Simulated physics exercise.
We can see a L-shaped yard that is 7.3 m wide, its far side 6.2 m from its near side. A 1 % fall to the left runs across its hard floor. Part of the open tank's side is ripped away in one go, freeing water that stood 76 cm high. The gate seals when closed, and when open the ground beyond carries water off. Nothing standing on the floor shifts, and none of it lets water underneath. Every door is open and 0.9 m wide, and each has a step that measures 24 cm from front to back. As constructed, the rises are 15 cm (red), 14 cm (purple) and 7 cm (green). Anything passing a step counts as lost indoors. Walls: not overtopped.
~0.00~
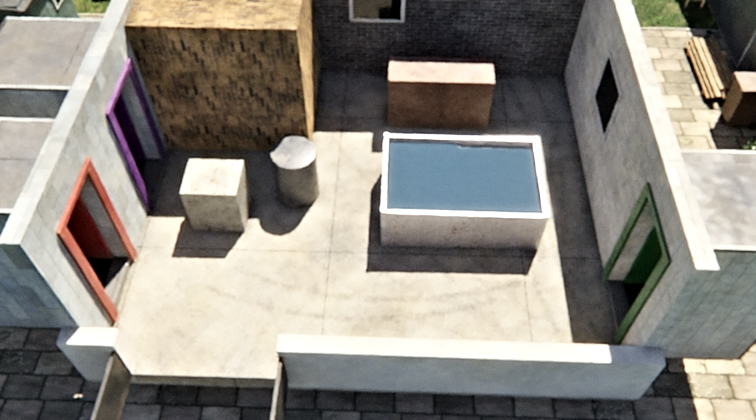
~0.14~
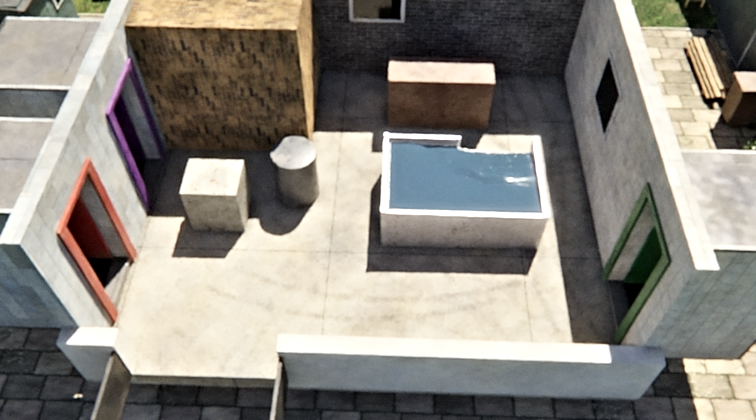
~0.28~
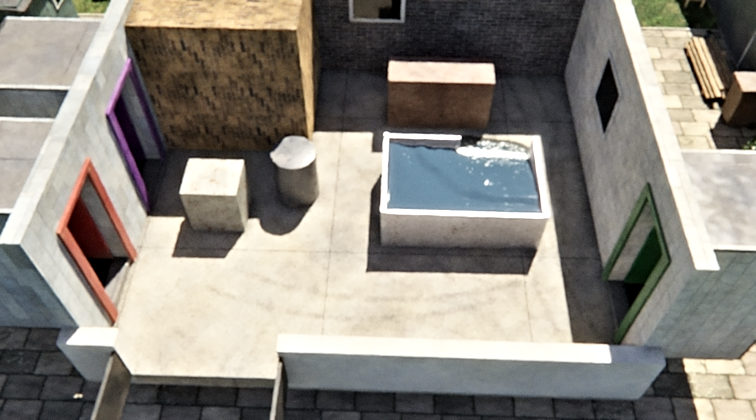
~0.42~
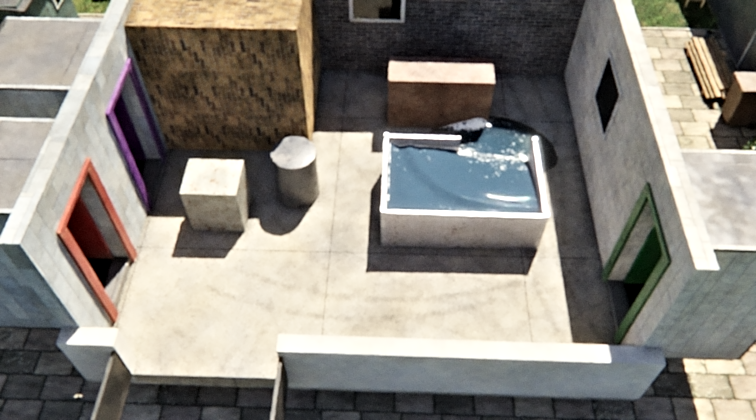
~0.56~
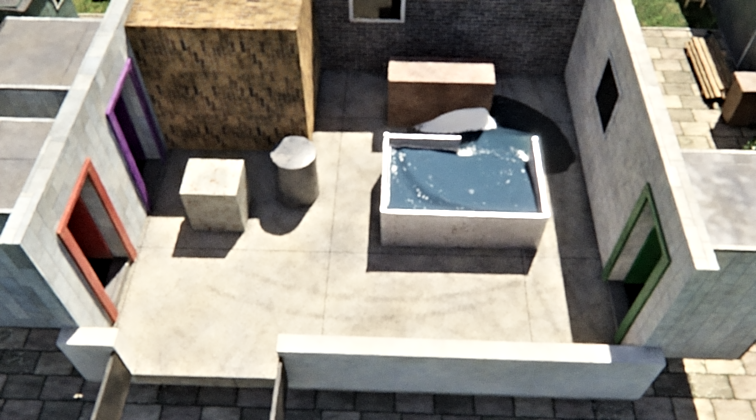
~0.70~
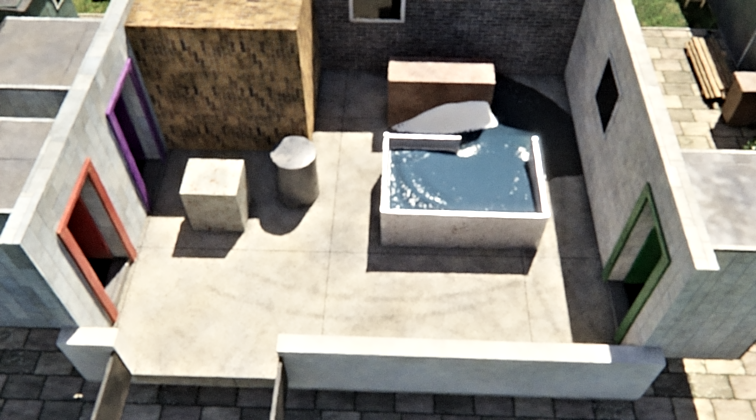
In a walled yard with red, purple and green doorways, the still water in a raised open tank starts to churn as part of its far side opens, then pours out behind it and spreads across the floor in a widening pool.
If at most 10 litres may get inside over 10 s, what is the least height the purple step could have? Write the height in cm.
Roughly 11 cm.
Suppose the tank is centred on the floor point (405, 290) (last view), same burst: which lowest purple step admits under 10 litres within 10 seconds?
In this case, 9.0 cm or so.
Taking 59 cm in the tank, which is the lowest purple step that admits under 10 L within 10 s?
Some 8.0 cm.
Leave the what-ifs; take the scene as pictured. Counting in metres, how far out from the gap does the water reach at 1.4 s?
Close to 3.2 metres, I'd say.
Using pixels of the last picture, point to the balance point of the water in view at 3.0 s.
Look at about (456, 149) in the last view.
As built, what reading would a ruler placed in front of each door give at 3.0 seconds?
The red door has 0 cm, the purple door 8 cm and the green door 0 cm.
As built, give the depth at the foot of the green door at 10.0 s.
Some 5.0 cm.
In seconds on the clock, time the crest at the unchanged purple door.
Near 3.8 seconds.
After 1.4 s water covers 20 % of the floor, deepest (64 cm) near (562, 83); it has not reached the purple door.
After 3.0 s water covers 45 % of the floor, deepest (30 cm) near (542, 77); 8 cm at the purple door, 0 litres in over its 14 cm step.
After 10.0 s water covers 95 % of the floor, deepest (14 cm) near (317, 177); 9 cm at the purple door, 2 litres in over its 14 cm step.
At the purple door as built, the water arrived by 2.8 s and peaked near 15 cm at 3.8 s.
Run again over the same 10 s with other heights there, 28 litres in over 9 cm, 1 litre over 14.5 cm. The limit of 10 litres is kept from about 11 cm up.
